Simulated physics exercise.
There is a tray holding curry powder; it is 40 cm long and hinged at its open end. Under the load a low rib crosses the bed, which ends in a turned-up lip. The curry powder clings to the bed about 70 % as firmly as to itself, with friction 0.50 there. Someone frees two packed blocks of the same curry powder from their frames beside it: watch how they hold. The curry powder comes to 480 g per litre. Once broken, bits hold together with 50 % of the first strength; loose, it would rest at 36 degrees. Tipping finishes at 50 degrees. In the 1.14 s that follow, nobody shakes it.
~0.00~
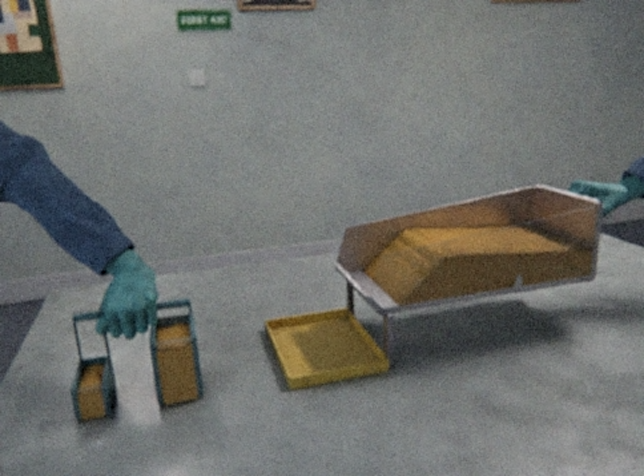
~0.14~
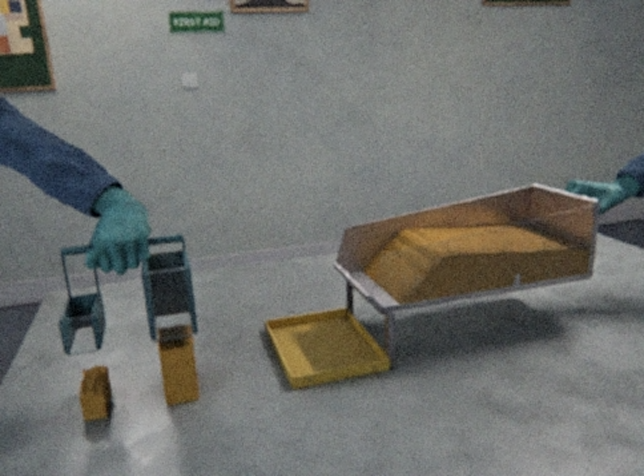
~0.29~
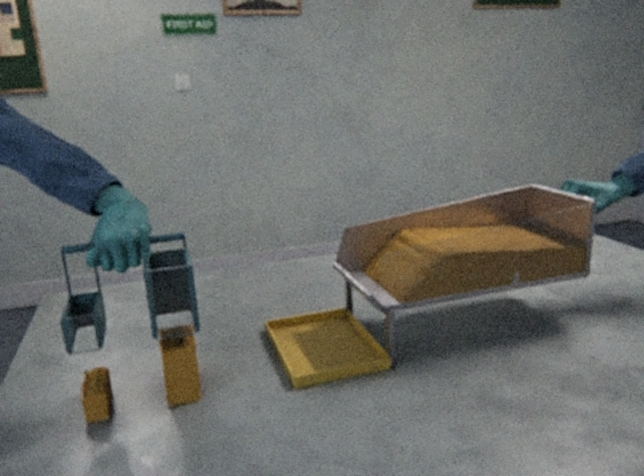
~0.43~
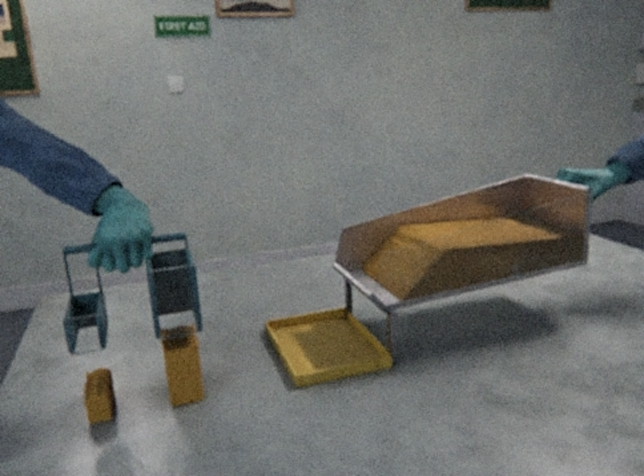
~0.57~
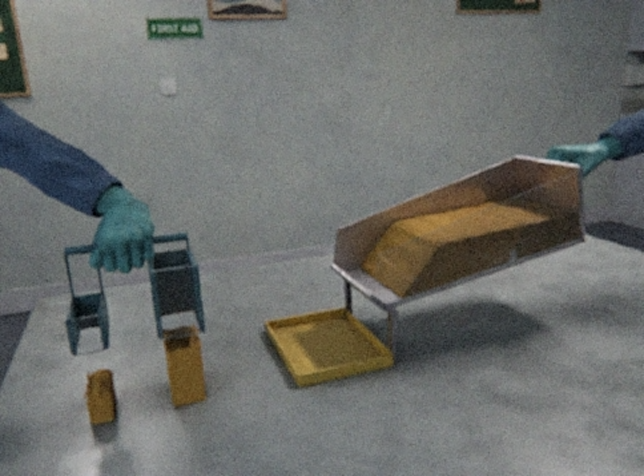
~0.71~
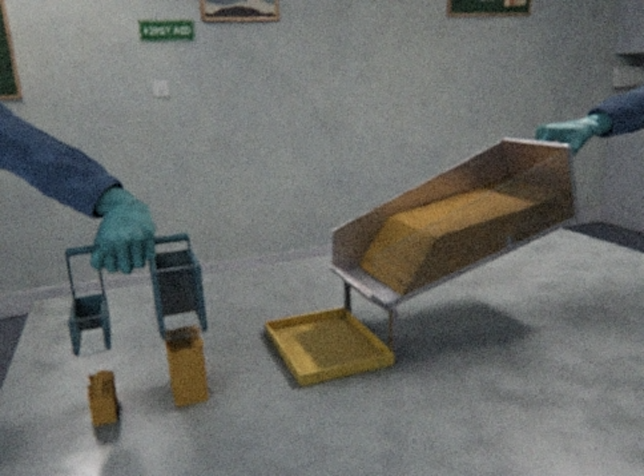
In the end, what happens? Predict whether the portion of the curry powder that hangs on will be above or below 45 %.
My prediction is above.
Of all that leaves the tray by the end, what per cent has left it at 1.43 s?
Value noted: About 0 per cent.
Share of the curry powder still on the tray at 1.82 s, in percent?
90 percent.
After 1.04 s, the tilt is 28 degrees and 100 % is on the bed.
After 1.43 s, the tilt is 44 degrees and 100 % is on the bed.
After 1.82 s, the tilt is 50 degrees and 90 % is on the bed.
After 2.21 s, the tilt is 50 degrees and 67 % is on the bed.
After 2.78 s, the tilt is 50 degrees and 56 % is on the bed.
